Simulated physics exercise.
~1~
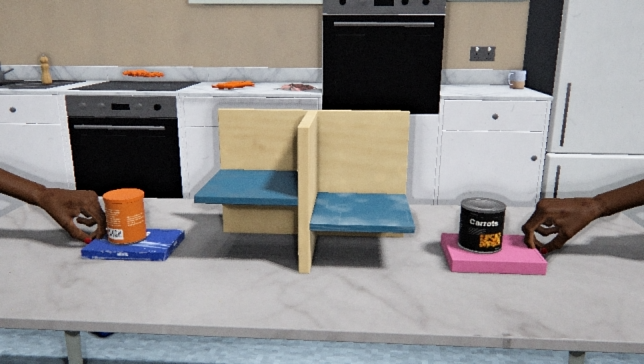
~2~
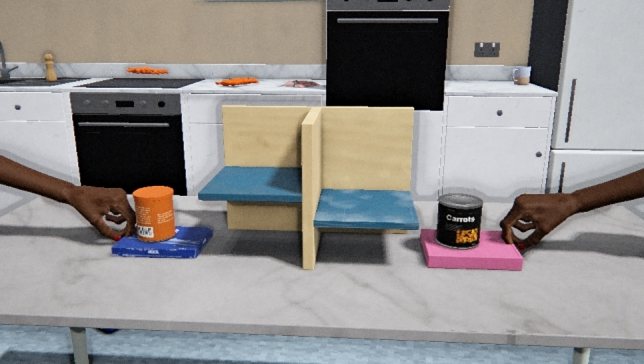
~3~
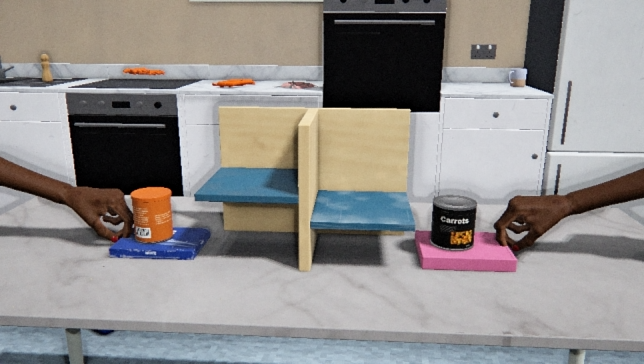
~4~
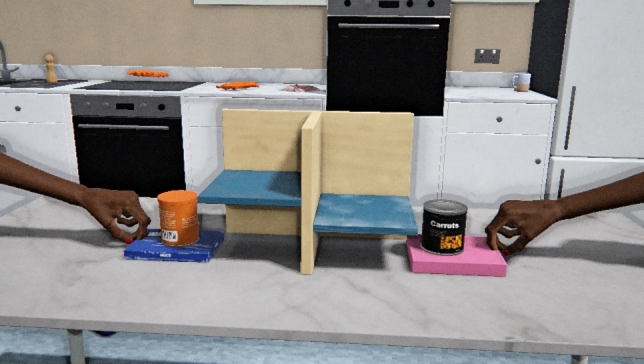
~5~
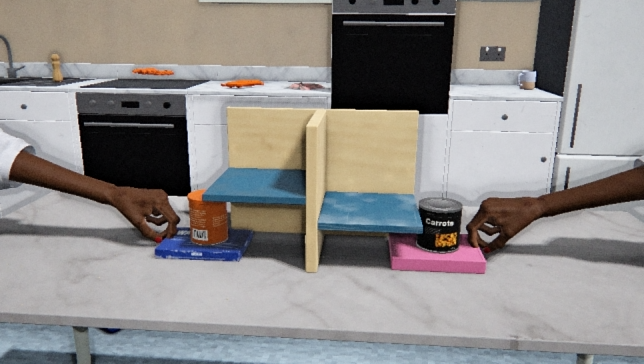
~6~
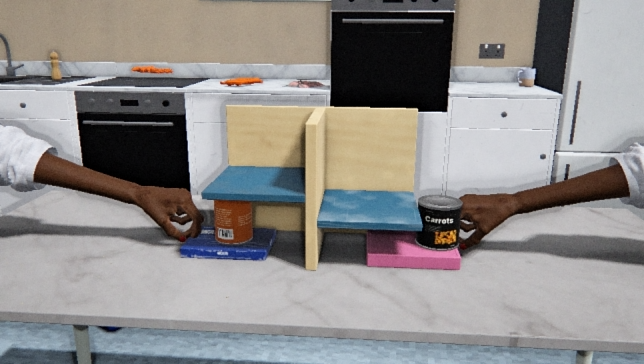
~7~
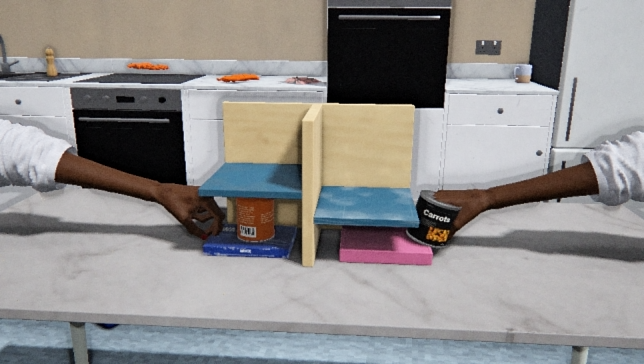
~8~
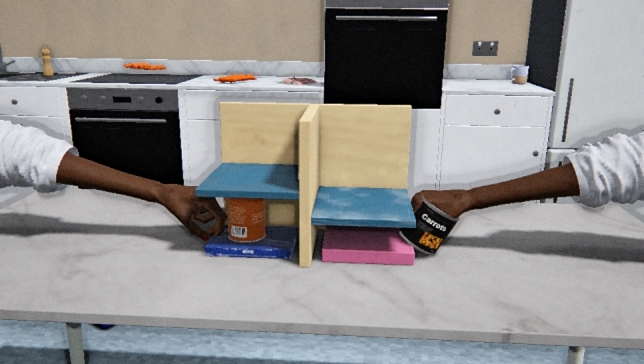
Two hands sliding trays inward under a blue-shelved wooden stand, the orange pot passing beneath while the black pot catches and tilts.
